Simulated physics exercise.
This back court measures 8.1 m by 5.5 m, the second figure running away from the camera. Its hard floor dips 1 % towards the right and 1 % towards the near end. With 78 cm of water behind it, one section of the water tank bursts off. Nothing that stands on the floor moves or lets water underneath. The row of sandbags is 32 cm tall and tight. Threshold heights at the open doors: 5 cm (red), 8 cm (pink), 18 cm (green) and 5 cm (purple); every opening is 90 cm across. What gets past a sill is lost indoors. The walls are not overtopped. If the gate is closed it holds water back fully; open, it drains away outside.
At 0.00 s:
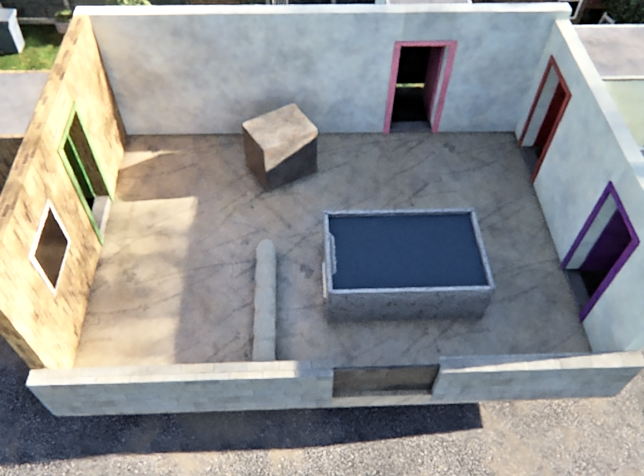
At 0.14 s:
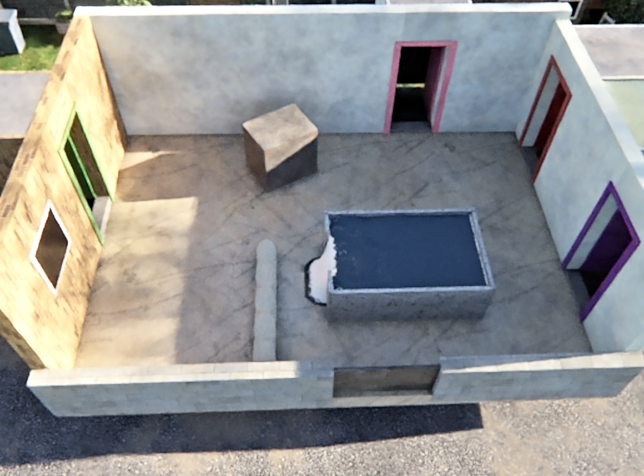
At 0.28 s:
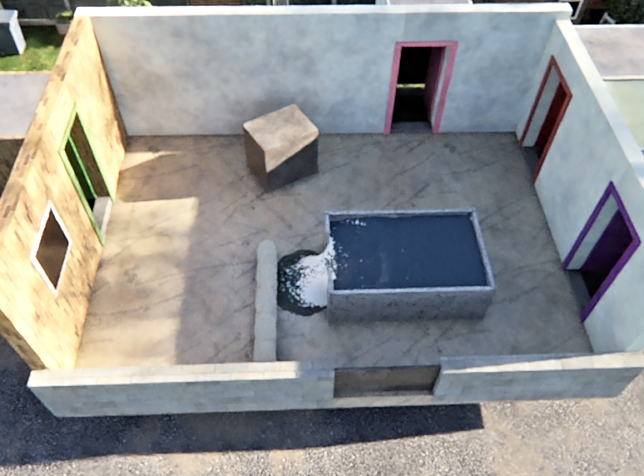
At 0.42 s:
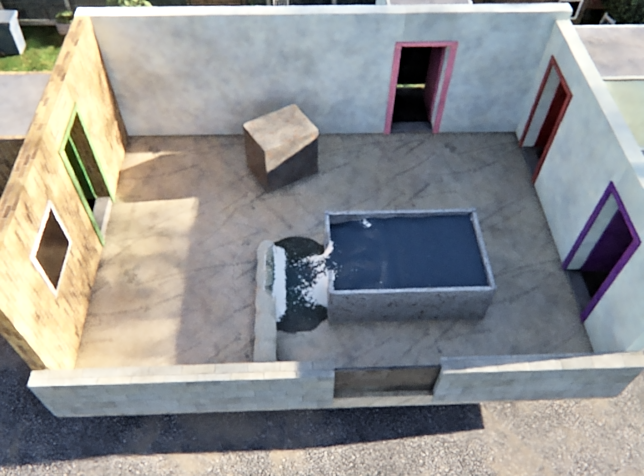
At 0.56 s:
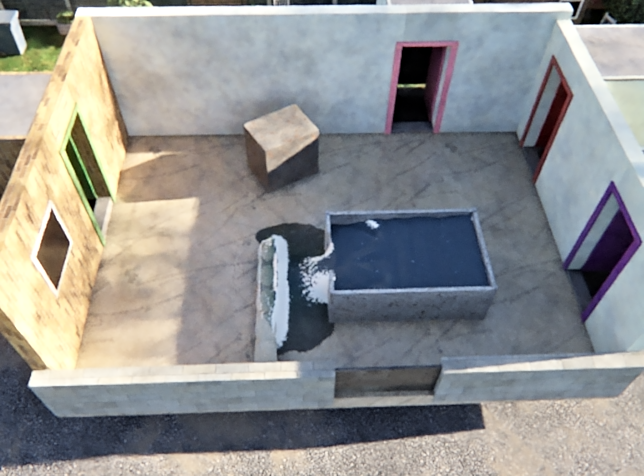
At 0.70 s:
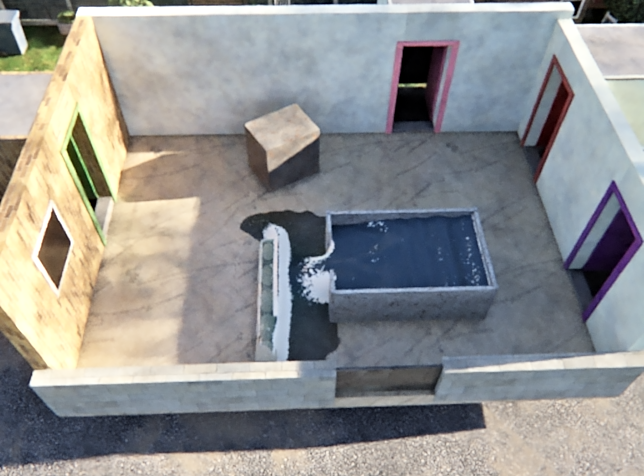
Dark water pours through a gap in the left side of a raised rectangular tank in a roofless walled court, foams across the floor to a low pale barrier, then spreads along it towards the back and front walls.
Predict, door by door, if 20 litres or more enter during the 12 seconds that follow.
Within that time: At the red door it goes over the limit; at the pink door it does not reach the limit; at the green door it stays under the limit; at the purple door it passes the limit.
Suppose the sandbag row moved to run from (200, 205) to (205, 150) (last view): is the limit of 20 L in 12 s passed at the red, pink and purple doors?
Then: Red not over, pink under, purple not over.
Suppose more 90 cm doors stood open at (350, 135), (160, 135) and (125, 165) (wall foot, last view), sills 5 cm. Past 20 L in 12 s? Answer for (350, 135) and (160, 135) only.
In that order: Under, past it.
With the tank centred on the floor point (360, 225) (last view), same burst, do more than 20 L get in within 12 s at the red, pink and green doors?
Then: Red not over, pink under, green past it.
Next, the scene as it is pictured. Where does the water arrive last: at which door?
It is the red one.
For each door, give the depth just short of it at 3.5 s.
Depths in cm: Red 0, pink 7, green 5, purple 7.
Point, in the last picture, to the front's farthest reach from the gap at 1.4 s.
Around (226, 162).
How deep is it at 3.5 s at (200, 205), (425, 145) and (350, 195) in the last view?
In that order: 2, 4 and 3 cm.
After 1.4 s water covers 20 % of the floor and is deepest (53 cm) near (280, 283); red door not reached, pink door not reached, green door not reached, purple door not reached.
After 2.2 s water covers 50 % of the floor and is deepest (46 cm) near (280, 283); red door not reached, pink door not reached, green door not reached, purple door not reached.
After 3.5 s water covers 65 % of the floor and is deepest (34 cm) near (280, 283); red door not reached, pink door 7 cm at the sill, 0 L in, green door 5 cm at the sill, 0 L in, purple door 7 cm at the sill, 1 L in.
After 7.0 s water covers 95 % of the floor and is deepest (20 cm) near (280, 283); red door 11 cm at the sill, 38 L in, pink door 5 cm at the sill, 0 L in, green door 2 cm at the sill, 0 L in, purple door 11 cm at the sill, 46 L in.
After 12.0 s water covers 95 % of the floor and is deepest (12 cm) near (280, 283); red door 11 cm at the sill, 114 L in, pink door 6 cm at the sill, 5 L in, green door 1 cm at the sill, 0 L in, purple door 9 cm at the sill, 113 L in.
